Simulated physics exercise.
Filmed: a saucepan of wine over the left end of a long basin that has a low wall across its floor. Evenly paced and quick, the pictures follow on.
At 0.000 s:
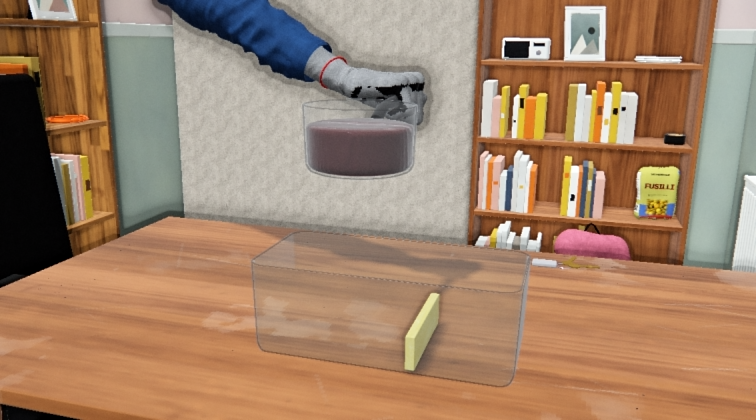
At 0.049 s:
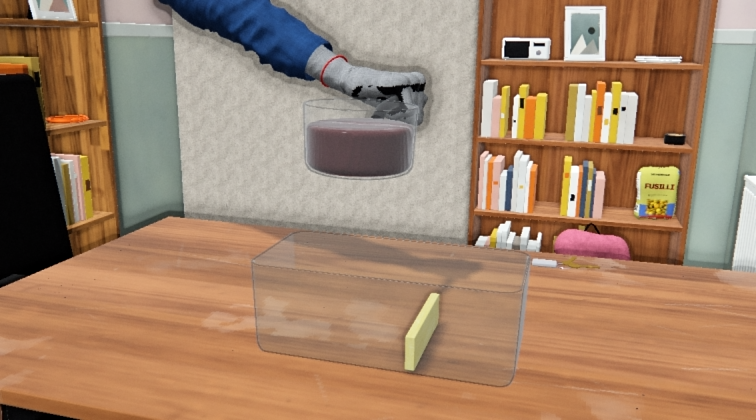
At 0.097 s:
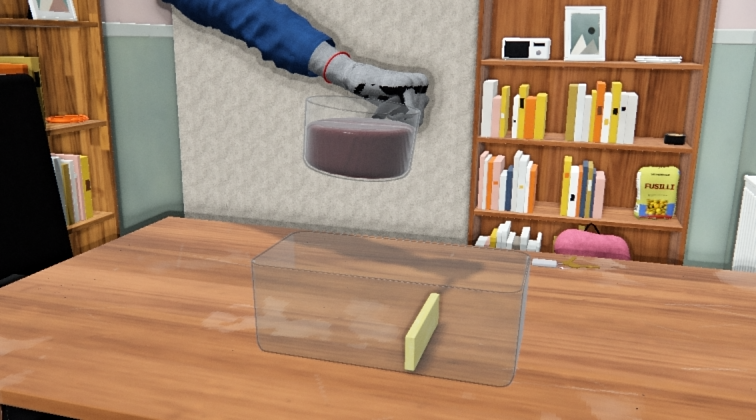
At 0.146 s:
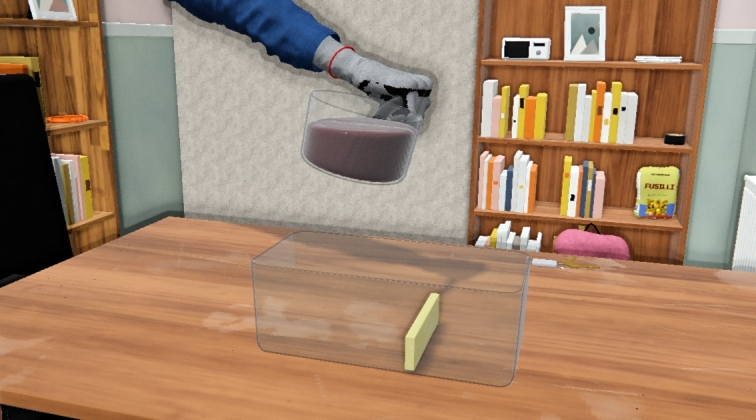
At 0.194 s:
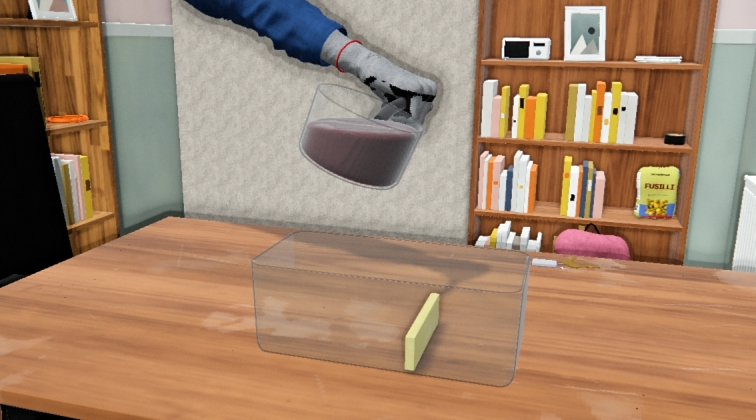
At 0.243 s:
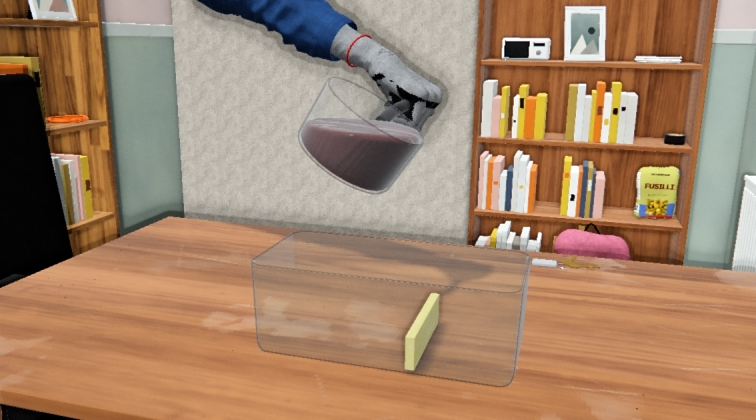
In a room with bookshelves, a gloved hand held a clear container of dark reddish liquid above a long see-through basin on a wooden table, then steadily tilted it to the right.
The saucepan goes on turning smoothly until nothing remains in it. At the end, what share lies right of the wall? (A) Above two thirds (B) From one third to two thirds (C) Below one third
Option A: Above two thirds.
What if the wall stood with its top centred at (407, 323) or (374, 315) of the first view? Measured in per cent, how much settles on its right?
80 % then 85 %.
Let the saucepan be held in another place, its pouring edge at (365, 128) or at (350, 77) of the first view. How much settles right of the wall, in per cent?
Roughly 10 per cent, then roughly 5 per cent.
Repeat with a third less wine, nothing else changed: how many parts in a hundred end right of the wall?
Roughly 85 in a hundred.
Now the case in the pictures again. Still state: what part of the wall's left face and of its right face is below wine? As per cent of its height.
The left comes to 10 % and the right to 80 %.
After 0.51 s the tilt is 92° and 39 per cent is still to pour, 0 is left of the wall and 16 right of it.
After 0.70 s the tilt is 100° and 11 per cent is still to pour, 5 is left of the wall and 71 right of it.
After 0.90 s the tilt is 100° and 2 per cent is still to pour, 12 is left of the wall and 79 right of it.
After 1.12 s the tilt is 100° and 0 per cent is still to pour, 13 is left of the wall and 83 right of it.
In the end 14 per cent lies left of the wall, 83 right of it and 3 outside.
